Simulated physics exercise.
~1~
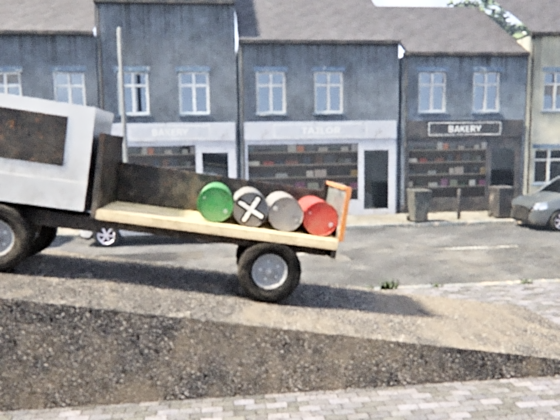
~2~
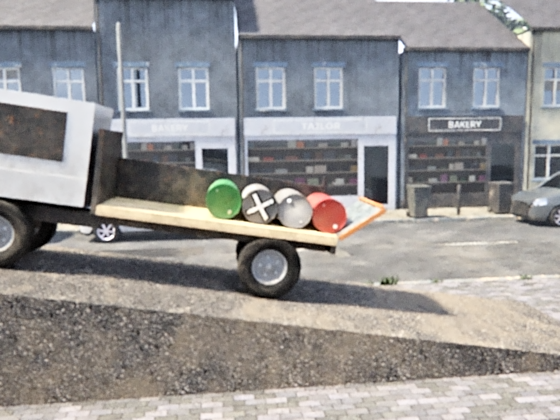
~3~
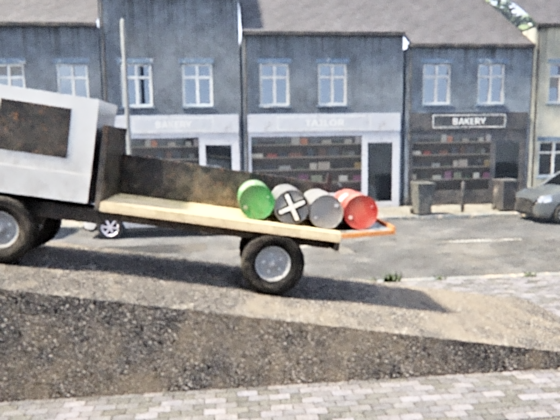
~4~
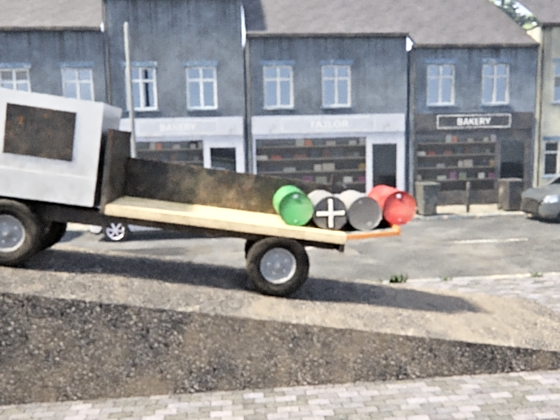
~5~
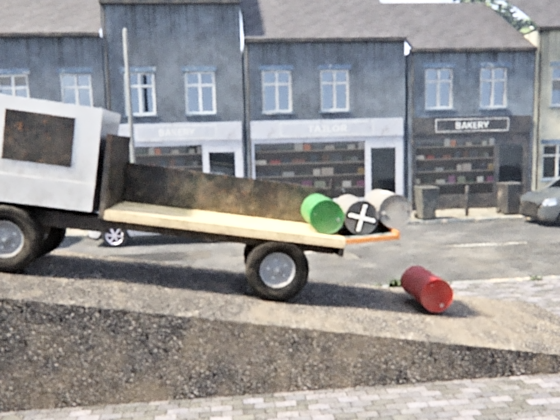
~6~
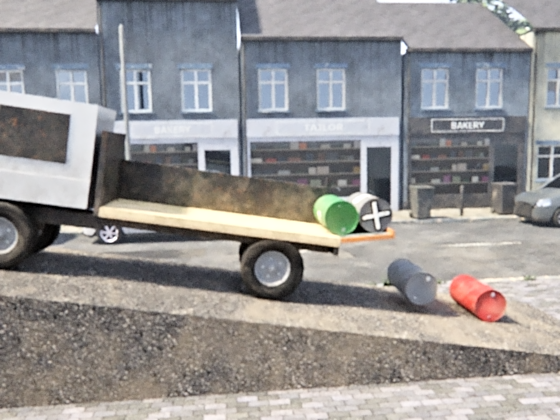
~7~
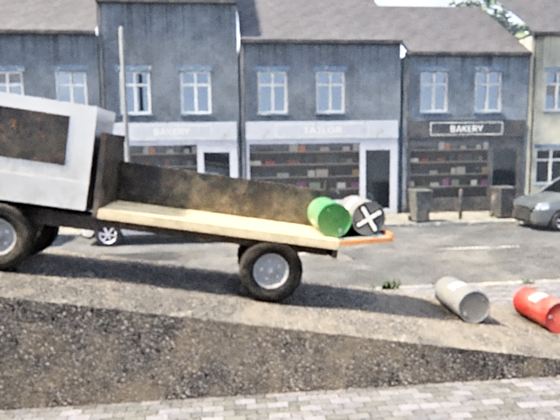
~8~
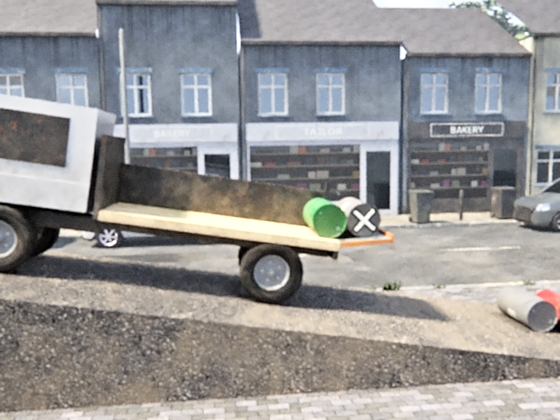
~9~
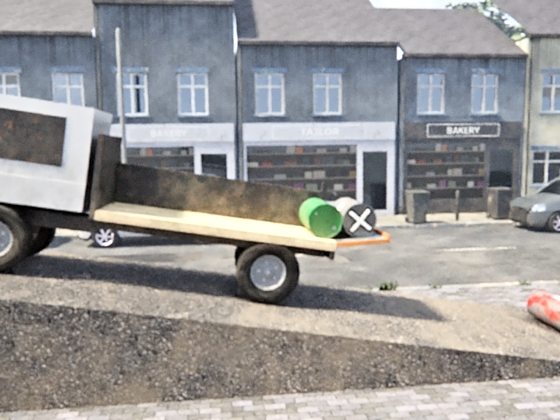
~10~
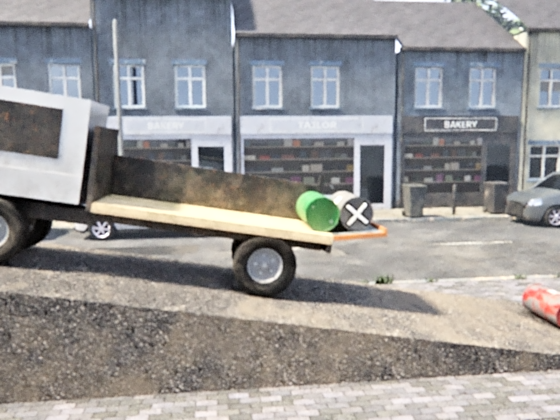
The tailgate of a pick-up parked on a slope swings down, and four drums roll right along the bed; the red one and then a grey one drop off and roll downhill, while the white-crossed drum stops on the lowered gate with the green one resting behind it.
